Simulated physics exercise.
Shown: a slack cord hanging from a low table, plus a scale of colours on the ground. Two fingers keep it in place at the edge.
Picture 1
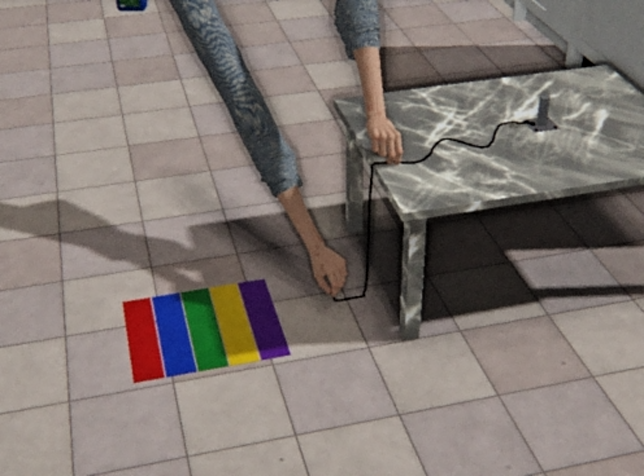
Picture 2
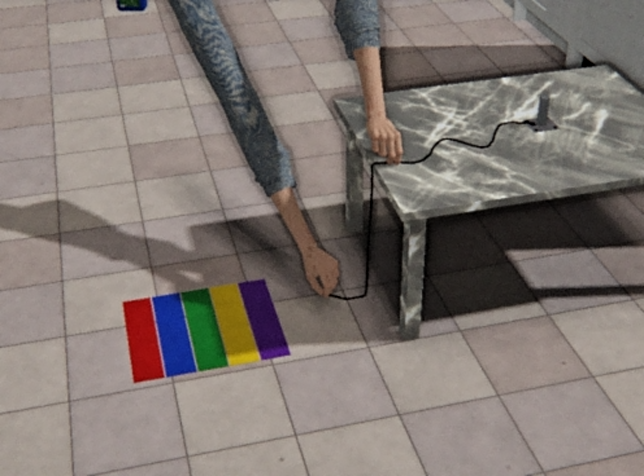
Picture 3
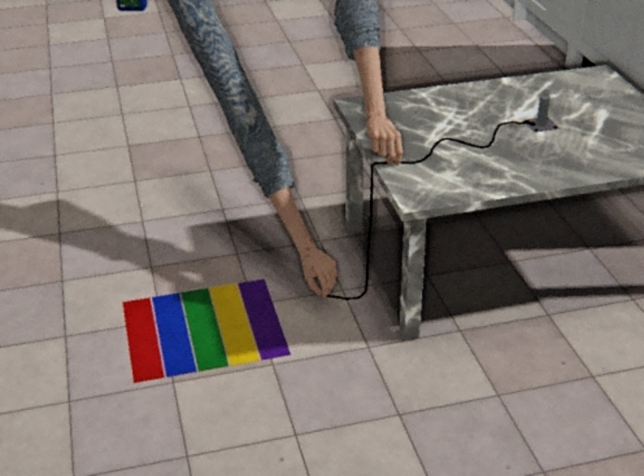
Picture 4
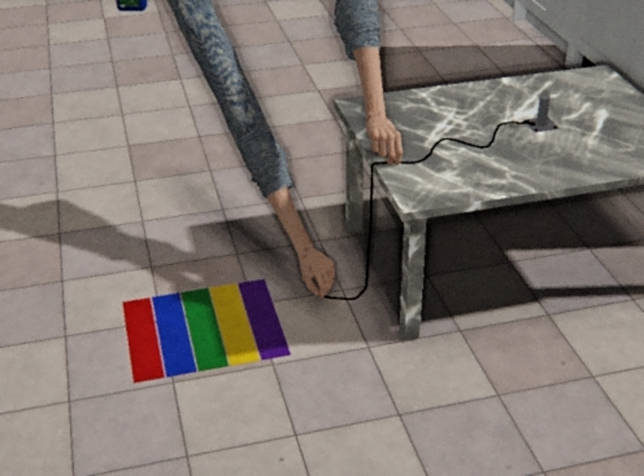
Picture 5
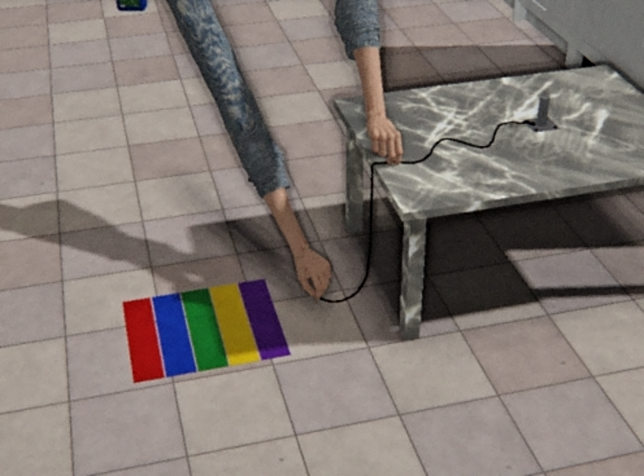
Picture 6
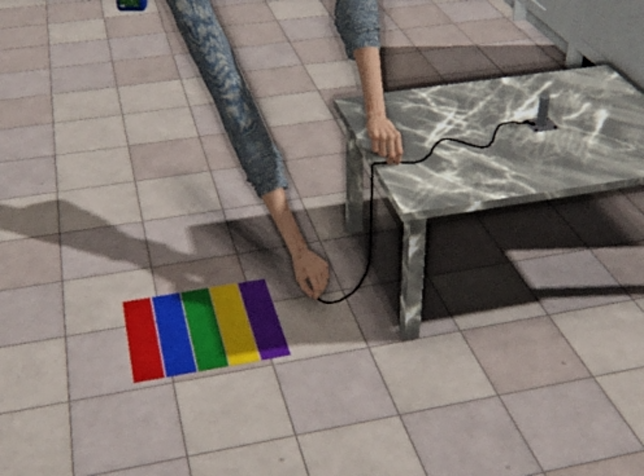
One hand pinned a slack black cord at the edge of a low marble table while the other, holding its end near the floor, moved it slightly left toward the purple stripe of a colour strip.
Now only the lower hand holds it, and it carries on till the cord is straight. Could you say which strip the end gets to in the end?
It gets to the blue strip.
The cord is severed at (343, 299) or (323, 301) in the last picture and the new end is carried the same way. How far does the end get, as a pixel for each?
The first cut gives (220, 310) and the second gives (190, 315).
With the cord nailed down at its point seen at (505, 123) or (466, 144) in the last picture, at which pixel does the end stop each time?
(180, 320), (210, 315).
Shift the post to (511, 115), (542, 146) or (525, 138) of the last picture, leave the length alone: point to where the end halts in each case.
In order, it comes out close to (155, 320), (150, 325) and (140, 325).
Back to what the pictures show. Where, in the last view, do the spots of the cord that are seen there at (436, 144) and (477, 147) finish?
They finish close to (406, 154) and close to (449, 144).
Soon after, end near (236, 308); over yellow.
After that, end near (197, 315); over green.
At the stop, end near (173, 319); over blue. It gets as far as the blue strip.
